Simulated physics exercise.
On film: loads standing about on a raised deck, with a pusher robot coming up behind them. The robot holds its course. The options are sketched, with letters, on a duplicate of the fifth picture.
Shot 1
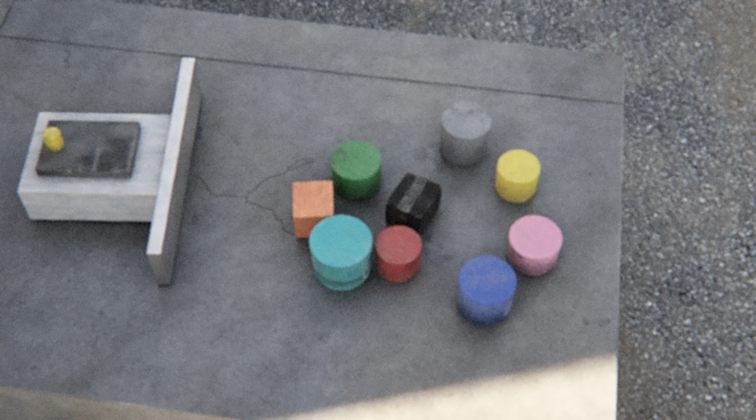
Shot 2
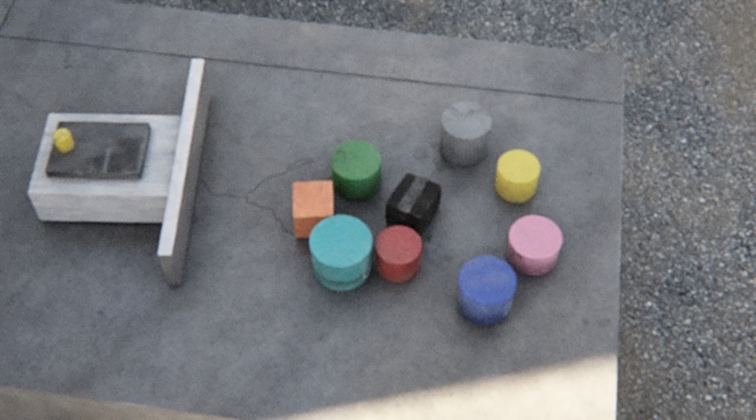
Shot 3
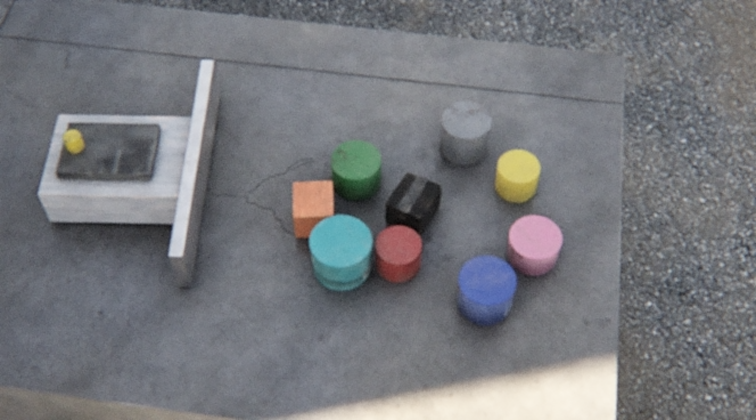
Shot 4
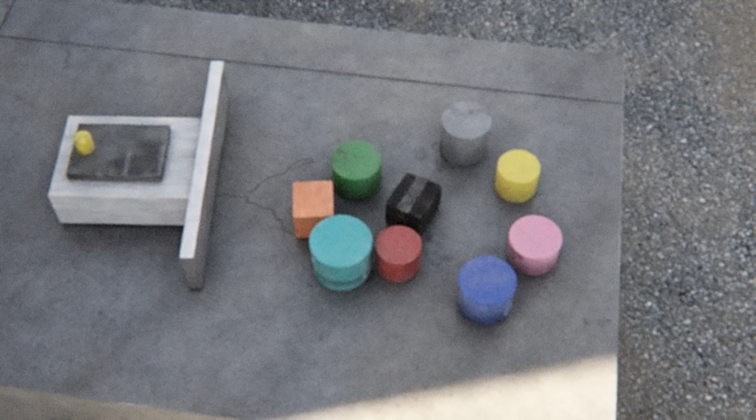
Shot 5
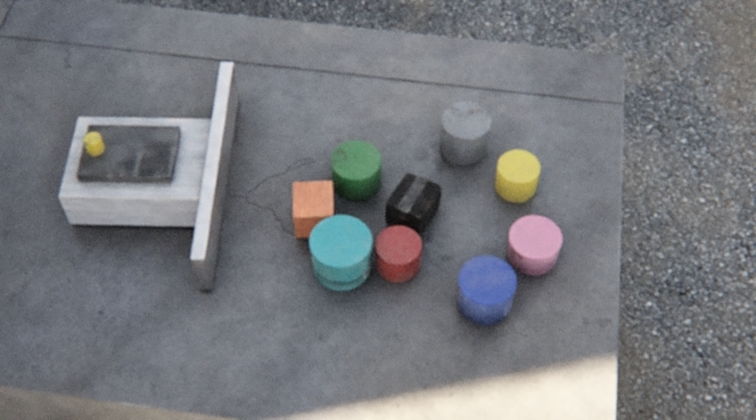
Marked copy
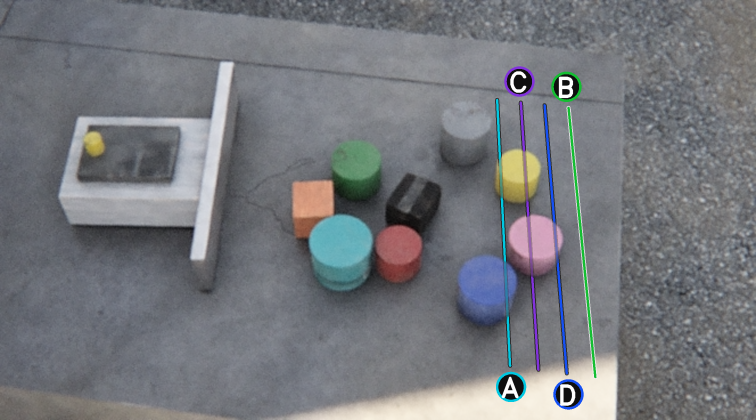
A white robot with a broad upright pusher plate, a dark top panel and a small yellow knob sits at the left of a grey raised deck, seen from a high, steady viewpoint. To its right stand an orange crate, green, turquoise and red round containers, a black parcel, a grey canister, and yellow, pink and blue containers. The robot slides slowly and steadily rightward a short way, while the loads stay still.
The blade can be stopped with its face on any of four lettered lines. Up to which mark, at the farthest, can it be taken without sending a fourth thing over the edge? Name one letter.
D is the last line within the limit.
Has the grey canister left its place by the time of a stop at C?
By then, yes.
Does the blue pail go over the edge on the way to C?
No.
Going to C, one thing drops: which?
It is the pink pail.
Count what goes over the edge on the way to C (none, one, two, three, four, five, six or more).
By then, one.
On the marked copy, A at (503, 221); B at (581, 231); C at (529, 224); D at (555, 227).
With D. Early on, robot (256, 166); turquoise pail (368, 256); red canister (421, 254).
Further on, robot (379, 181); pink pail (582, 241); blue pail (536, 313).
At the end, robot (477, 192); pink pail over the edge; red canister over the edge; two fallen.
As for the rest, A is within the limit but short; B drops five; C is within the limit but short.
